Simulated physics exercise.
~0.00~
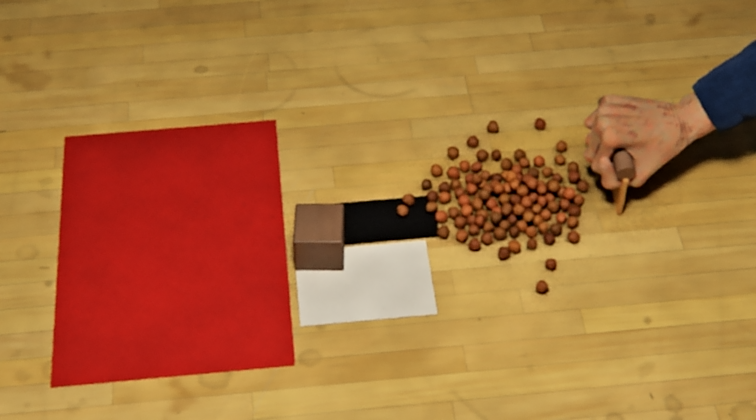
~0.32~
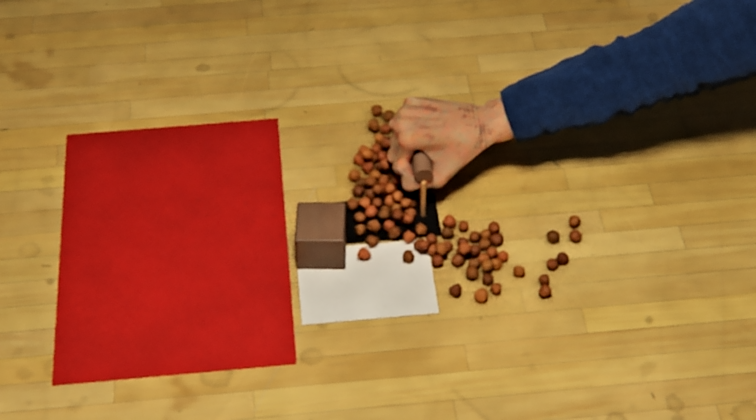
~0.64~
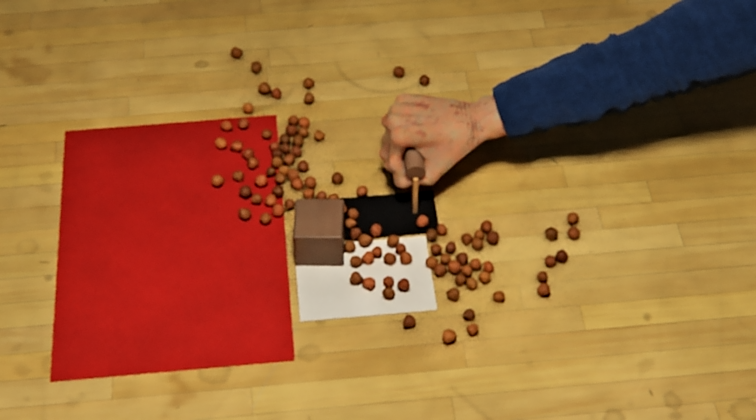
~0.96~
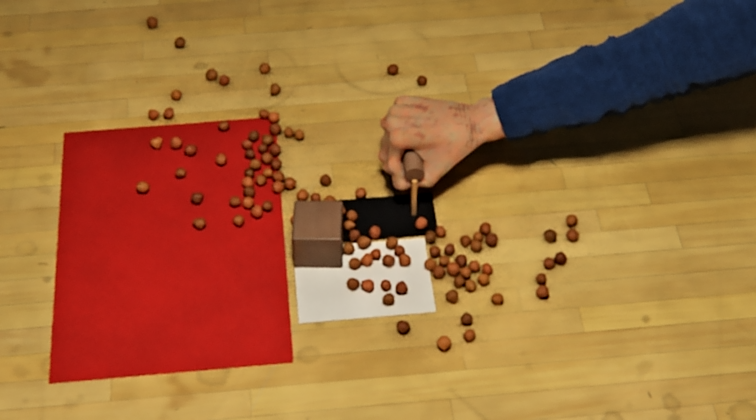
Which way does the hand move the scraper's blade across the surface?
The blade moves to the left, pushing into the pile of hazelnuts.
The footage shows a hand pushing a scraper leftwards through a pile of hazelnuts on a wooden surface, past a fixed block; the nuts spread around it, and the scraper stops while some roll on, ending scattered over red, black and white sheets and bare wood.
